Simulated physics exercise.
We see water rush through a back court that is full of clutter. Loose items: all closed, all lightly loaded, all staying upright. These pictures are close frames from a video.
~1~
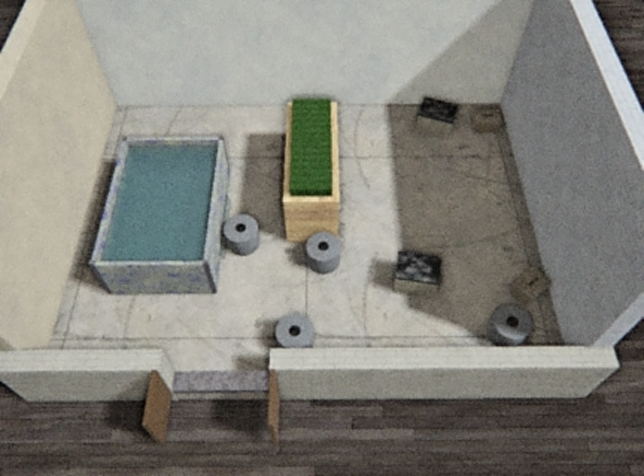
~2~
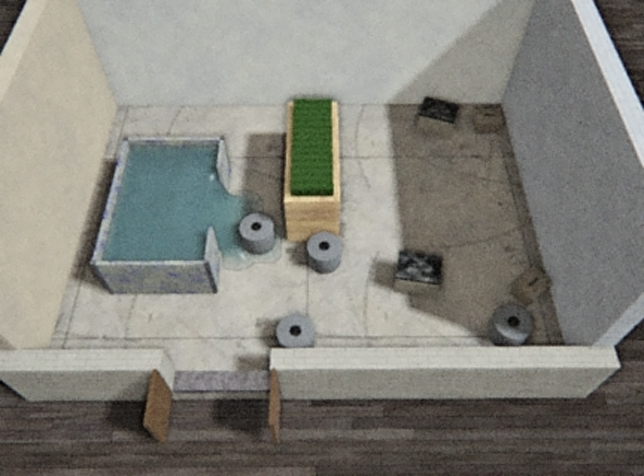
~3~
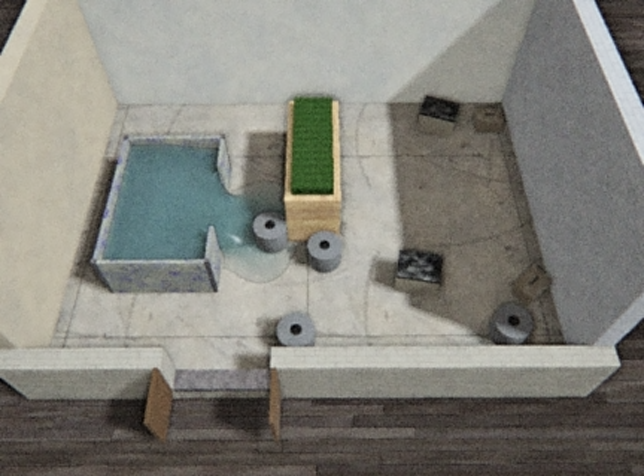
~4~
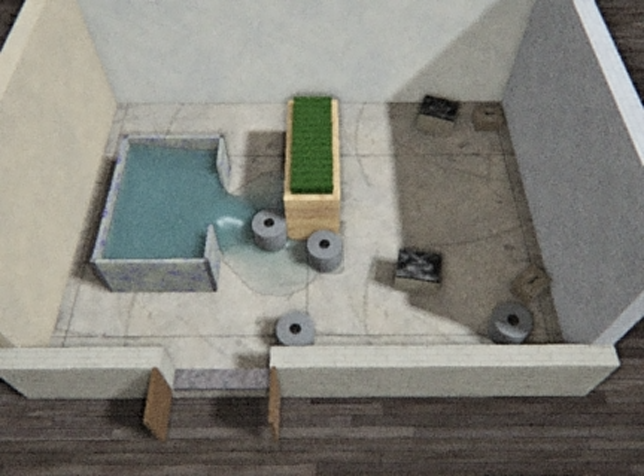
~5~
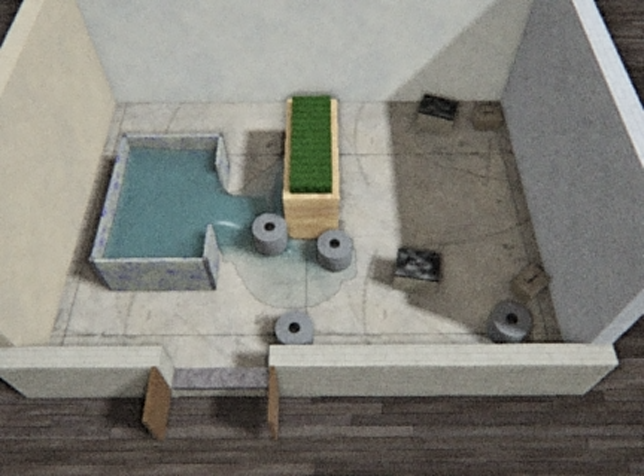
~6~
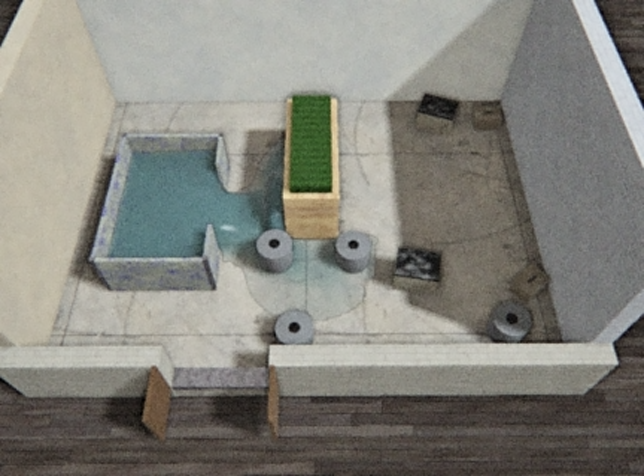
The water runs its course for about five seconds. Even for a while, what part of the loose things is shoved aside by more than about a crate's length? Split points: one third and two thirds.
Portion: No less than two thirds.
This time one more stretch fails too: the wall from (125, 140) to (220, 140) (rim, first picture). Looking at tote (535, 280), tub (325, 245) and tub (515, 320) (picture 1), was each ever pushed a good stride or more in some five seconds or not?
Object by object: Covered the distance, short of it, short of it.
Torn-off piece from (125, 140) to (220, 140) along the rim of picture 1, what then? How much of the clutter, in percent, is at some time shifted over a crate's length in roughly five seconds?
Result: Close to 60 %.
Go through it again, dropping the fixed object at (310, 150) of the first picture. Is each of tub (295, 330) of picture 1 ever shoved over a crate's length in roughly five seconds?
Lab note - displacement check: Stayed below that mark.
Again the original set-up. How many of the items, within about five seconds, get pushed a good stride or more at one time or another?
The total here is 7.
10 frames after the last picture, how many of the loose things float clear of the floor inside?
I make it 1 of them.
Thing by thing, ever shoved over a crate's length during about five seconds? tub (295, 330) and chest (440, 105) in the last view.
In order: Traveled far; stayed within range.
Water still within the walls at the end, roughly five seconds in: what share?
I'd estimate some 94 percent of the water stays.
A moment on, 2 of 8 are well off their spots; 0 afloat.
Next, 3 of 8 are well off their spots; 1 afloat.
Later, 6 of 8 are well off their spots; 3 afloat.
In the end, 7 of 8 are well off their spots, and 7 have been at some point; 5 afloat.
